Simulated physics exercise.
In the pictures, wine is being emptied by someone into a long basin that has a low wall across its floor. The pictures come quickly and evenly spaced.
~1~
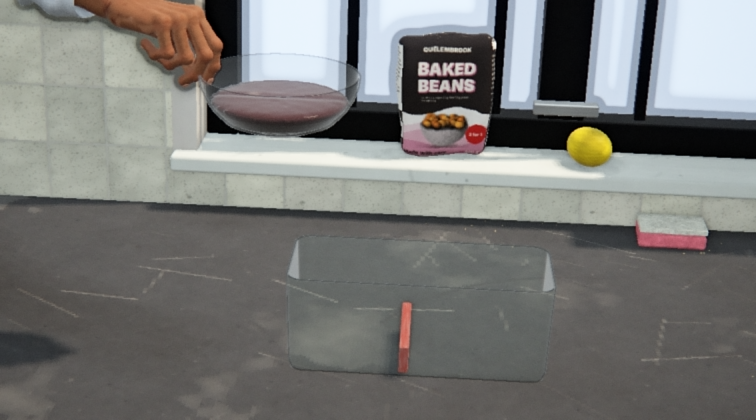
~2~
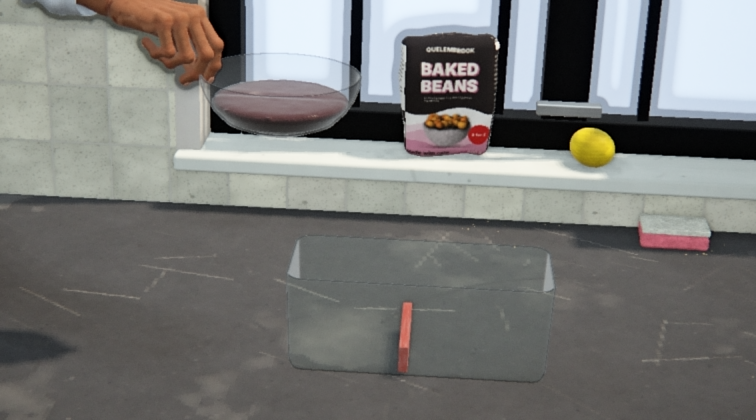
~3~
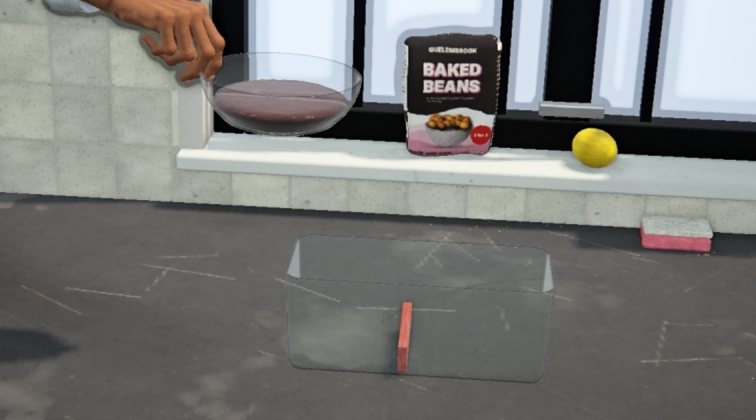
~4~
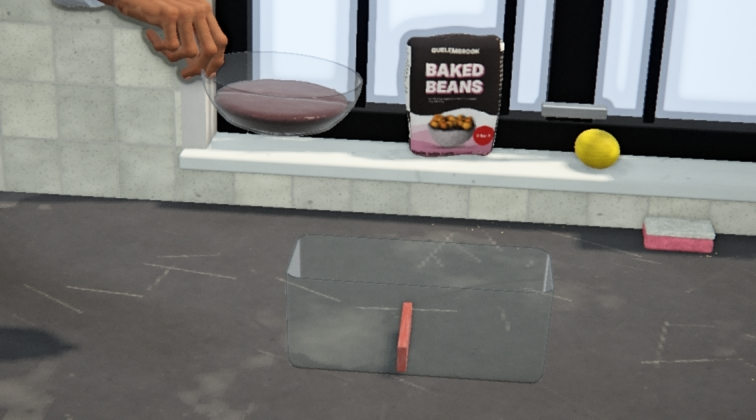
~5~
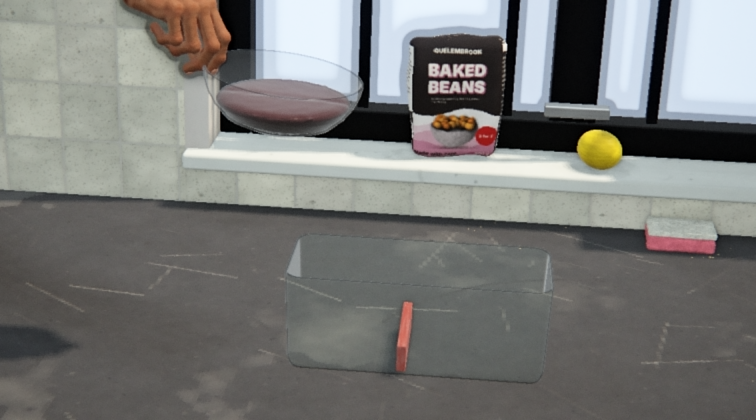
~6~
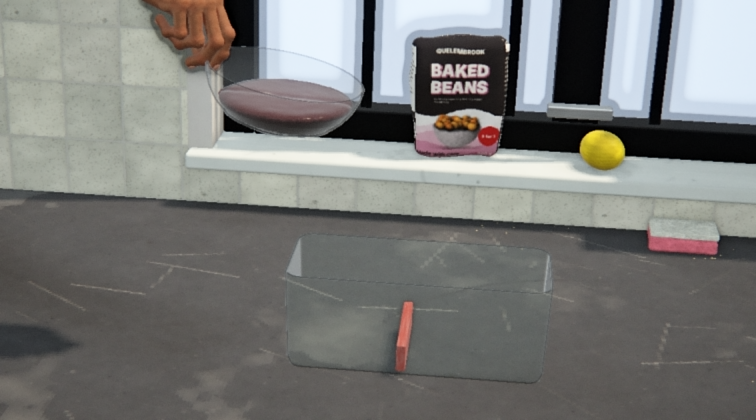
A dark, scratched countertop runs below a pale tiled wall and a bright, black-framed window, seen from slightly above. A hand at the upper left holds a clear bowl of dusky pink liquid near a black-and-pink baked beans packet and a yellow lemon on the white sill, with a pink sponge at right and a clear basin with a low red divider below. The hand gradually tilts the bowl slightly, while the background drifts slightly rightward as the camera shifts.
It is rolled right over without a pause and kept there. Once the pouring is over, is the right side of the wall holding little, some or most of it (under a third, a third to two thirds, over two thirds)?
It holds some.
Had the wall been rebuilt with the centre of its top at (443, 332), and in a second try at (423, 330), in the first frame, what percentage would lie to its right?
Try 1: Some 10 %; try 2: 15 %.
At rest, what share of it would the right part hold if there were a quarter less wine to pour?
Estimate: Close to 25 per cent.
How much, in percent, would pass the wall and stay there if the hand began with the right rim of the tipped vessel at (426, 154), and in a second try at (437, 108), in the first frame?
It comes out at around 85 percent and then around 90 percent.
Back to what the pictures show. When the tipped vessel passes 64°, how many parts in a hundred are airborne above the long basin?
Roughly 40 %.
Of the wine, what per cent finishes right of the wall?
It works out to around 40 percent.
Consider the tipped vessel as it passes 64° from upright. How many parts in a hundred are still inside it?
About 40 per cent.
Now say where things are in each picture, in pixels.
The first picture shows tilt 0°; pouring edge (360, 80); surface from (212, 94) to (350, 101); the long basin's rim runs from (292, 258) to (552, 271); the wall's top is at (405, 326).
The second picture shows tilt 0°; pouring edge (360, 80); surface from (213, 94) to (349, 100).
The third picture shows tilt 2°; pouring edge (360, 82); surface from (214, 92) to (349, 101).
The fourth picture shows tilt 4°; pouring edge (361, 85); surface from (215, 91) to (350, 103).
The fifth picture shows tilt 7°; pouring edge (362, 89); surface from (217, 90) to (352, 104).
The sixth picture shows tilt 10°; pouring edge (362, 94); surface from (220, 89) to (354, 104).
A moment on, the tilt is 64° and 39 per cent is still to pour, 7 is left of the wall and 11 right of it.
Next, the tilt is 103° and 0 per cent is still to pour, 56 is left of the wall and 40 right of it.
Then the tilt is 115° and 0 per cent is still to pour, 57 is left of the wall and 42 right of it.
Later the tilt is 115° and 0 per cent is still to pour, 57 is left of the wall and 42 right of it.
At rest 57 per cent lies left of the wall, 42 right of it and 1 outside.
